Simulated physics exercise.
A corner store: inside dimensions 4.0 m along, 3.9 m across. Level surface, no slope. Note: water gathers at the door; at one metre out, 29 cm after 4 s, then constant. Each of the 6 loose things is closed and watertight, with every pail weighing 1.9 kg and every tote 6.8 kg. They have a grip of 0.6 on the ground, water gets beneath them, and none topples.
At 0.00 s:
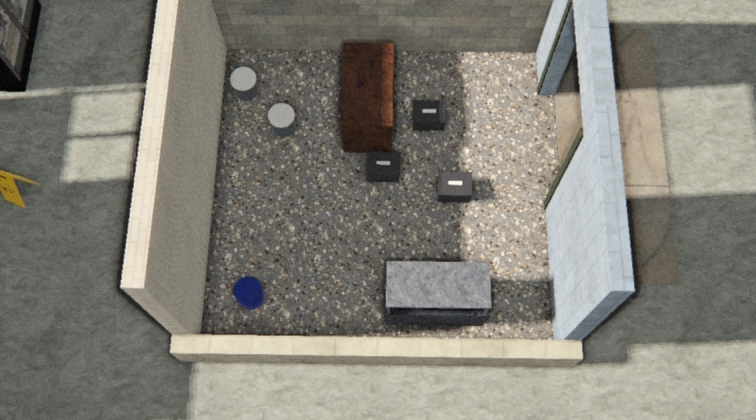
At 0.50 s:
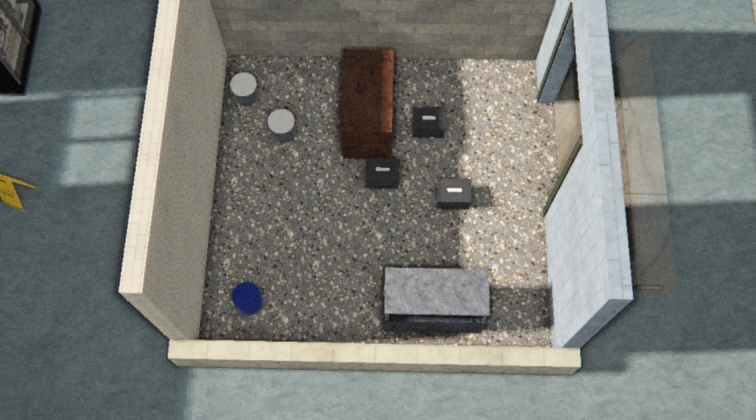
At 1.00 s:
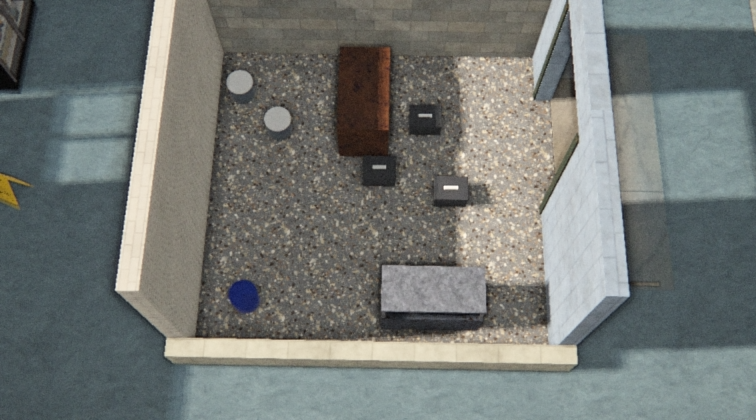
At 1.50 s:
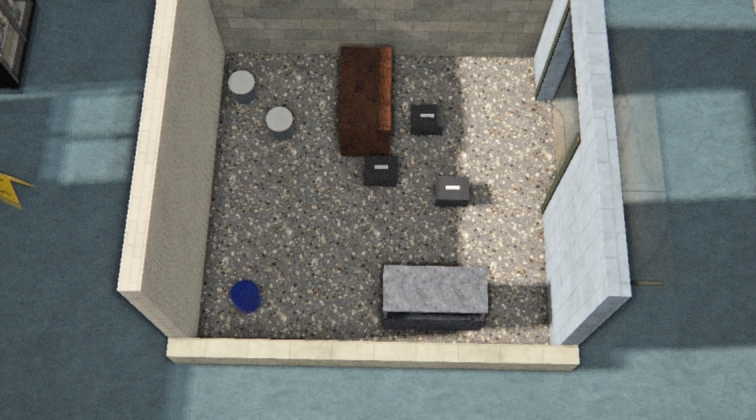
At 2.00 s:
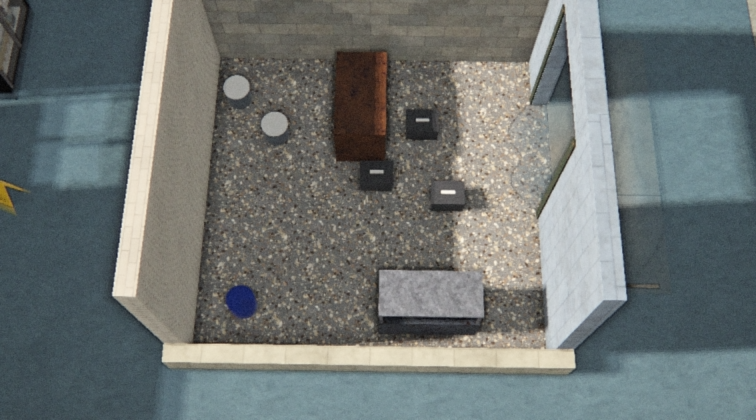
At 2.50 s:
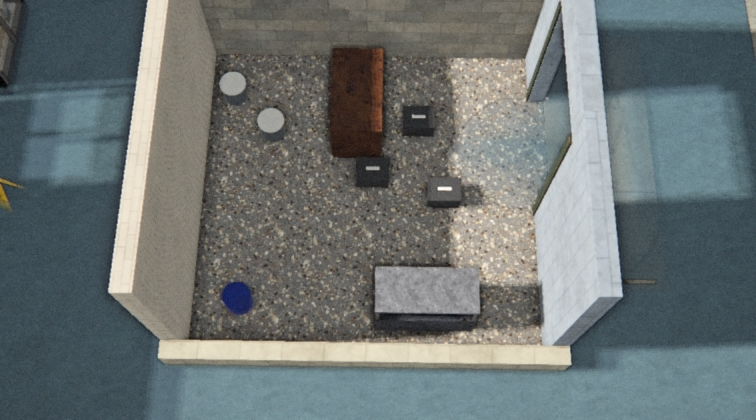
A small walled room with furniture stays still as a shallow patch of water spreads inside the doorway.
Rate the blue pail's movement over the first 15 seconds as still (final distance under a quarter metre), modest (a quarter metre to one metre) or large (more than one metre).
The rating is modest.
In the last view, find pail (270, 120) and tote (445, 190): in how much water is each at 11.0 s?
Depths: Near 18 cm, then near 25 cm.
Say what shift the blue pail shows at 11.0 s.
Displacement by then near 40 cm.
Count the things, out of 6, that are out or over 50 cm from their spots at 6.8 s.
At that time I count 4.
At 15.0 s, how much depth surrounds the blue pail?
31 cm or so.
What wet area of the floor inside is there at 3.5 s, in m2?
Near 3.5 m2 in all.
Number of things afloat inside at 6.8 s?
At that moment 6.
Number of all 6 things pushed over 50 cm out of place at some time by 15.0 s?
That comes to 6.
After 3.5 s the blue pail is near (236, 295), 0.0 m from its start, aground; 0 afloat.
After 6.8 s the blue pail is near (196, 318), 0.5 m from its start, afloat; 6 afloat.
After 11.0 s the blue pail is near (196, 308), 0.4 m from its start, afloat; 6 afloat.
After 15.0 s the blue pail is near (199, 257), 0.5 m from its start, afloat; 6 afloat.
